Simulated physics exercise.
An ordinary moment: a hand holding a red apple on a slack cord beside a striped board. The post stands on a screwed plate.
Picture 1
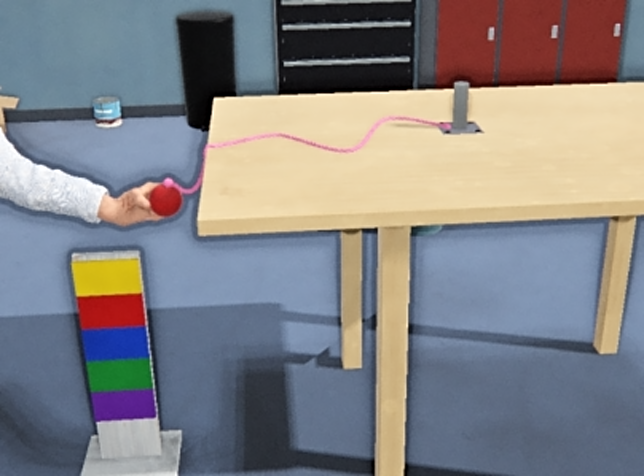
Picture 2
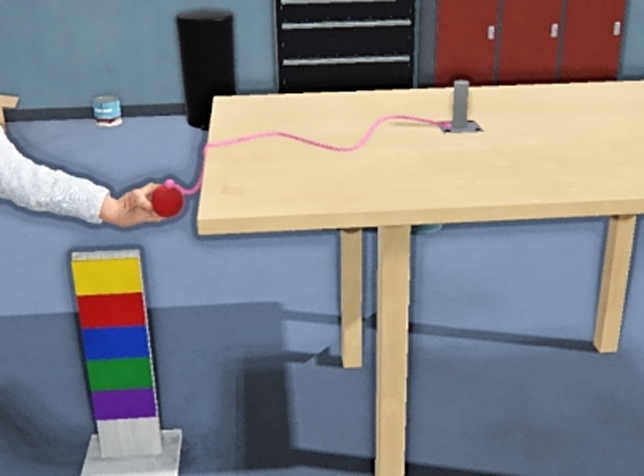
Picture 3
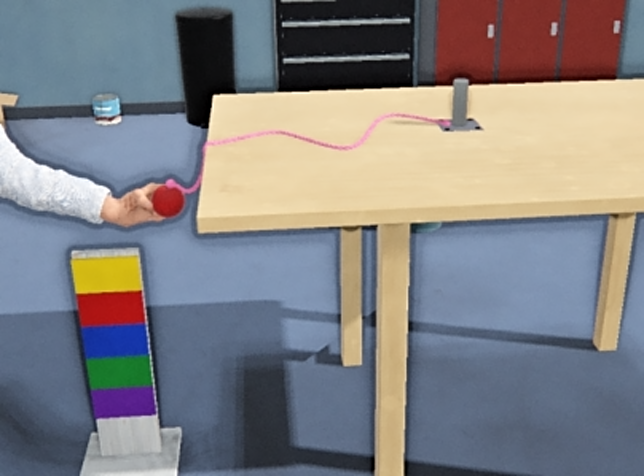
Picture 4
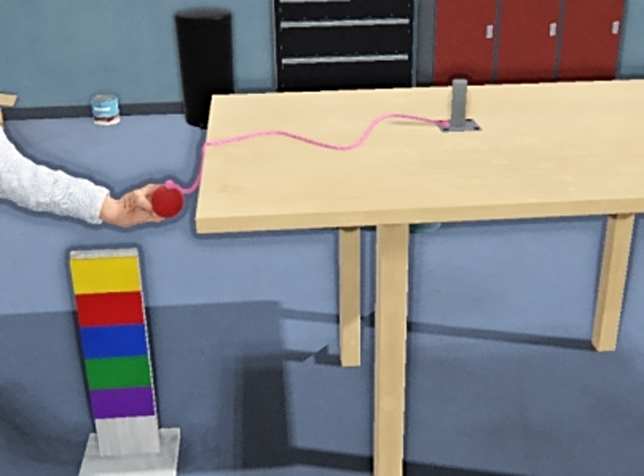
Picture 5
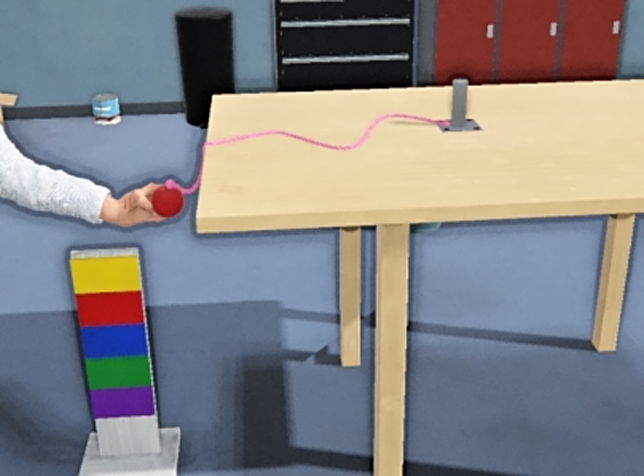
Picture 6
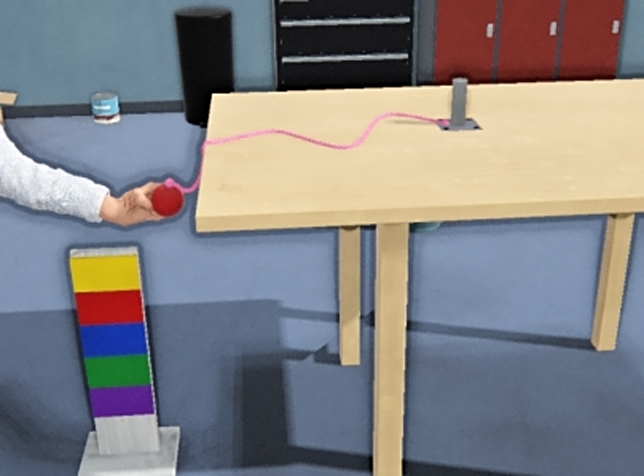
A hand holds a red ball on a slack pink cord, barely moving beside a table.
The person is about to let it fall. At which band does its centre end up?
Its middle rests at the blue band.
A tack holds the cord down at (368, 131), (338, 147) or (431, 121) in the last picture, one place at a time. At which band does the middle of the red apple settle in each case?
It would be red; yellow; blue.
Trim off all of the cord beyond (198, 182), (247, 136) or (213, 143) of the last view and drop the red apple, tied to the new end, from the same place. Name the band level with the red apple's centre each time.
Taking them in turn: Red; higher than all five; yellow.
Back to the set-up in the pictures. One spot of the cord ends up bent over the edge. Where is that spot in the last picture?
The one at (299, 137).
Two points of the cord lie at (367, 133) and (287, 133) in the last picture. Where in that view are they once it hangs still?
Near (313, 134) and (206, 167).
Soon after, apple near (239, 316); level with blue.
After that, apple near (206, 329); level with blue.
In the end, apple near (219, 328); level with blue. The blue one.
